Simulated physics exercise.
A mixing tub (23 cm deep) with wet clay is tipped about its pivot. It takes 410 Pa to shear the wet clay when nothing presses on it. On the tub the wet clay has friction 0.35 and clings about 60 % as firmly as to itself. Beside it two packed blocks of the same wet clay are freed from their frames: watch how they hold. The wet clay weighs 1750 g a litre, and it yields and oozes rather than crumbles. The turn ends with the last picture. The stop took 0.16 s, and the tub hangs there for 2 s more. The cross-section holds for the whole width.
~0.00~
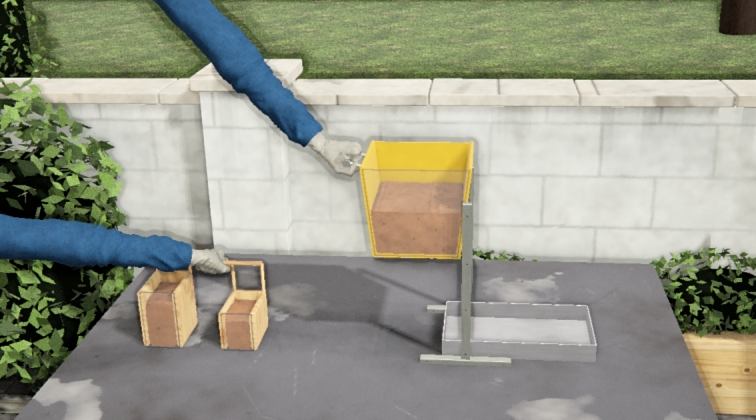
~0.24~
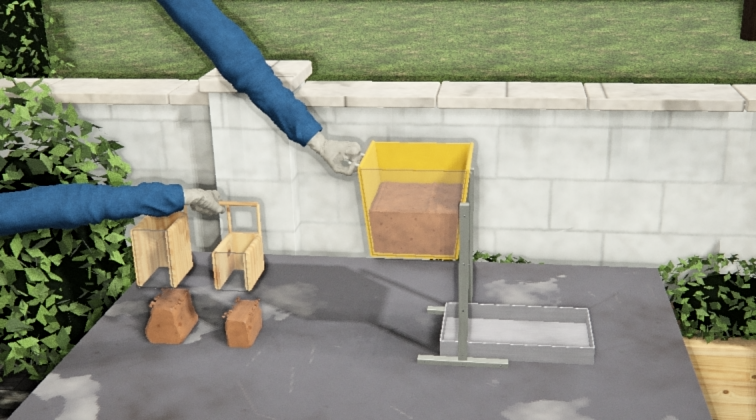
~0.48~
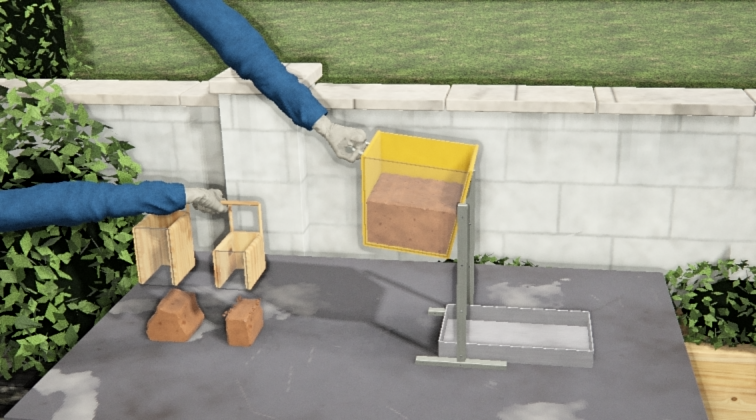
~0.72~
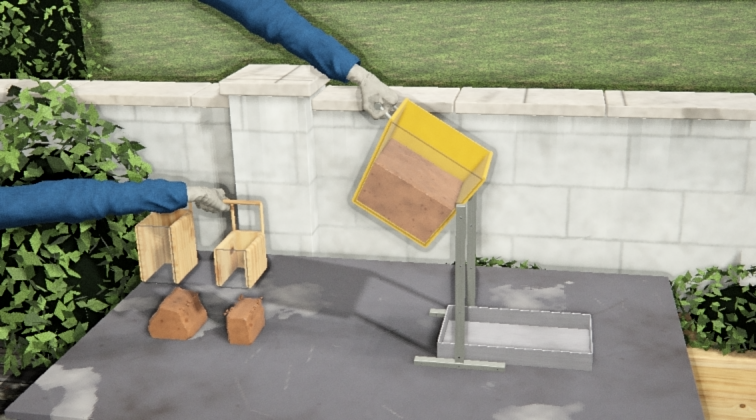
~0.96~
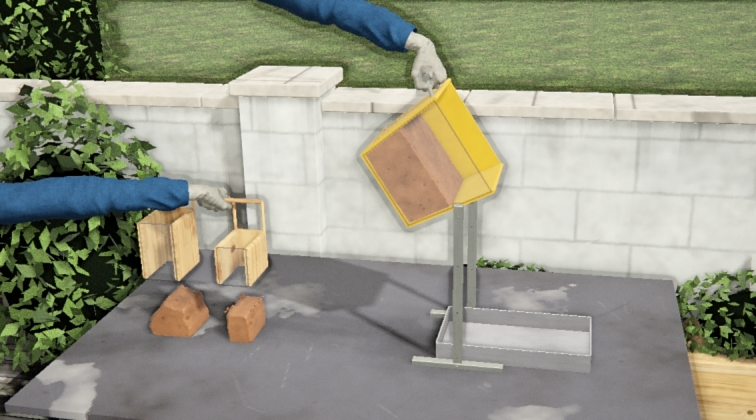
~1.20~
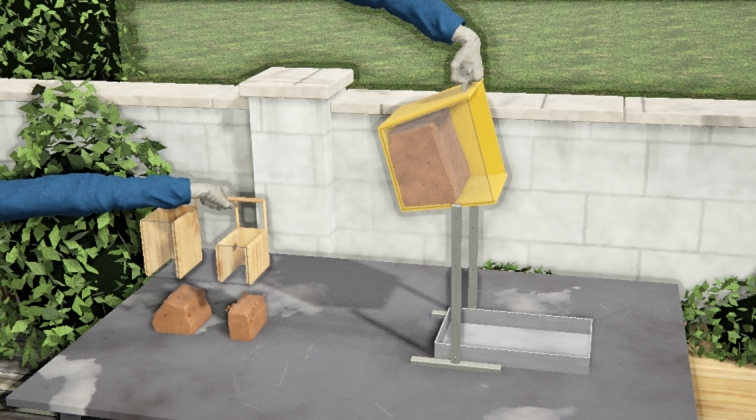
On a dark tabletop before a pale block wall, one gloved hand lifts two small wooden molds off reddish-brown clay blocks, which slump slightly. The other hand then tilts a yellow, see-through tub clockwise on its metal stand, above a shallow tray, until it leans steeply with the clay still inside.
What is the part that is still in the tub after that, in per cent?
Expect roughly 100 %.
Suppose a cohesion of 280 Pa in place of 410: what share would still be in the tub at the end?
Then about 100 %.
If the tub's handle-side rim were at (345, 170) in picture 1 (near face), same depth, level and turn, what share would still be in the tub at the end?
It would be near 100 %.
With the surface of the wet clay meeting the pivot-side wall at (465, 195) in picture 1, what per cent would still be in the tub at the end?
Then about 80 %.
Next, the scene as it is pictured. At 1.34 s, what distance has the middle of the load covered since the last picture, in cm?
Roughly 3 cm.
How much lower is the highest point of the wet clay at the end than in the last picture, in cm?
About 5 cm.
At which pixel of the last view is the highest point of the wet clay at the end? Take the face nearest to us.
Near (448, 148).
By 1.34 s, the tub is at 75 degrees and holds 100 %.
By 1.51 s, the tub is at 75 degrees and holds 100 %.
By 1.68 s, the tub is at 75 degrees and holds 100 %.
By 1.85 s, the tub is at 75 degrees and holds 100 %.
By 3.20 s, at the end, the tub is at 75 degrees and holds 100 %.
